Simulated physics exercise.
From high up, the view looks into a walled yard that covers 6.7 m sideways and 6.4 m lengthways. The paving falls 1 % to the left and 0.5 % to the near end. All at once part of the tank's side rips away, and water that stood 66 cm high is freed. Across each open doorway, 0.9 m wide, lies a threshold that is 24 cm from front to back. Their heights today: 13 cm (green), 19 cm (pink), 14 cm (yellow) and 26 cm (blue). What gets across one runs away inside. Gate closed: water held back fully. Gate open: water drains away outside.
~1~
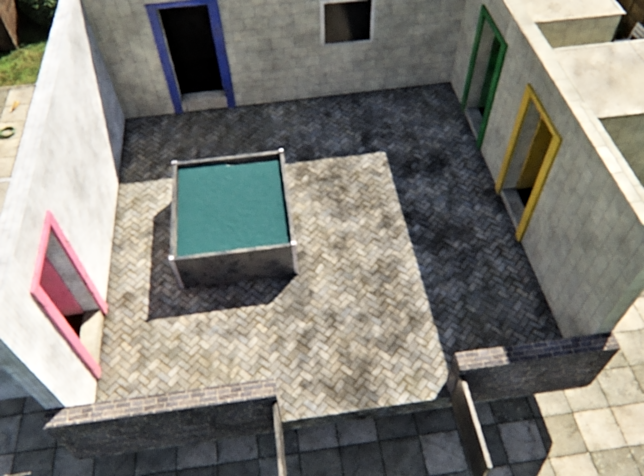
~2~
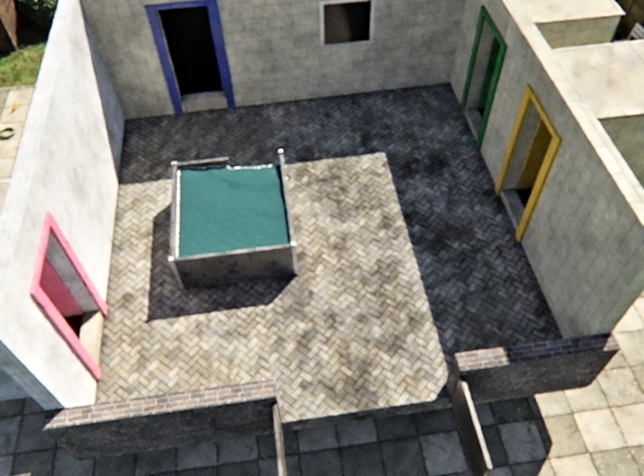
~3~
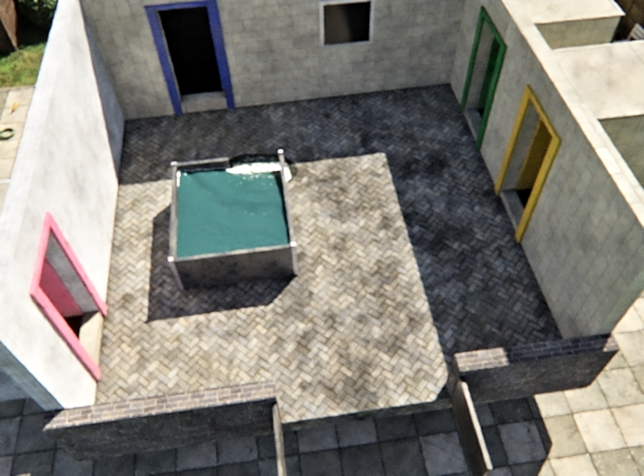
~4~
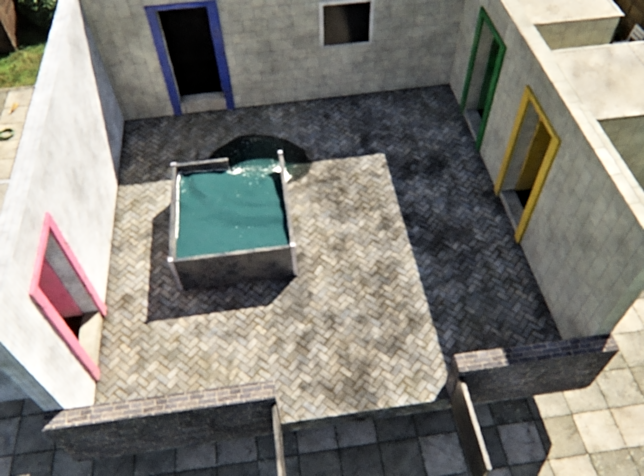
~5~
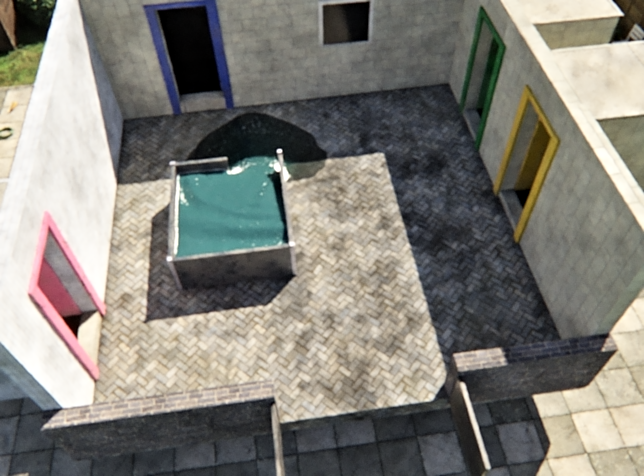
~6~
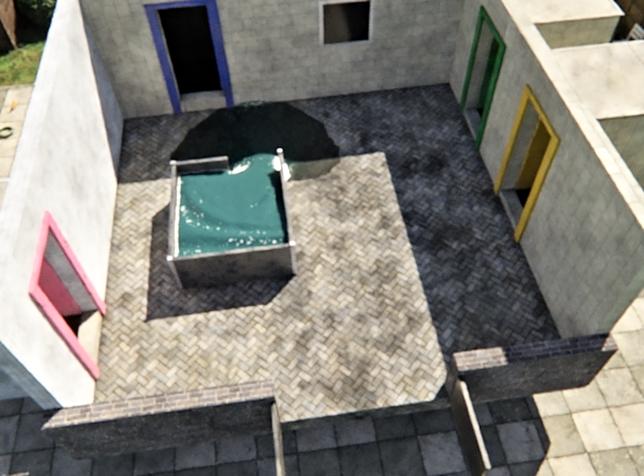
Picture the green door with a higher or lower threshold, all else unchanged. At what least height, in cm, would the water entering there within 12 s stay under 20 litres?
At about 9.5 cm.
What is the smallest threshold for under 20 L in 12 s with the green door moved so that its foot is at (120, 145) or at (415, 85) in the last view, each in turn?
18 and 10.0 cm.
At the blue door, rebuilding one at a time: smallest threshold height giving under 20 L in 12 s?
For blue: Close to 19 cm.
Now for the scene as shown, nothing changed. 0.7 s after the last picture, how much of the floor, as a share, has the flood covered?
15 %.
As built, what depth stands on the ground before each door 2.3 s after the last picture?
Depths in cm: Green 12, pink 0, yellow 0, blue 18.
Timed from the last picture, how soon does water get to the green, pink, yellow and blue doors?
The green door at 2.0 s, the pink door at 3.4 s, the yellow door at 3.0 s, the blue door at 0.1 s.
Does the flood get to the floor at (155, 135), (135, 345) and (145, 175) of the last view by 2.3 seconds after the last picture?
In the order asked: Soaked, untouched, soaked.
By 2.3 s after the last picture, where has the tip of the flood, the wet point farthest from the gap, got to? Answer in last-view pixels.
Front tip: Approx. (449, 85) px.
Then, 0.7 s after the last picture water covers 15 % of the floor, deepest (32 cm) near (257, 177); it has not reached the green door.
Then, 2.3 s after the last picture water covers 30 % of the floor, deepest (27 cm) near (124, 121); 12 cm at the green door, 0 litres in over its 13 cm threshold.
Then, 11.3 s after the last picture water covers 100 % of the floor, deepest (12 cm) near (92, 418); 3 cm at the green door, 5 litres in over its 13 cm threshold.
At the green door as built, the water peaked near 15 cm, 2.7 s after the last picture.
With a threshold of 8.5 cm, 28 litres would have come in within the 12 s; with 11.5 cm, 9 litres. So under 20 litres takes about 9.5 cm.
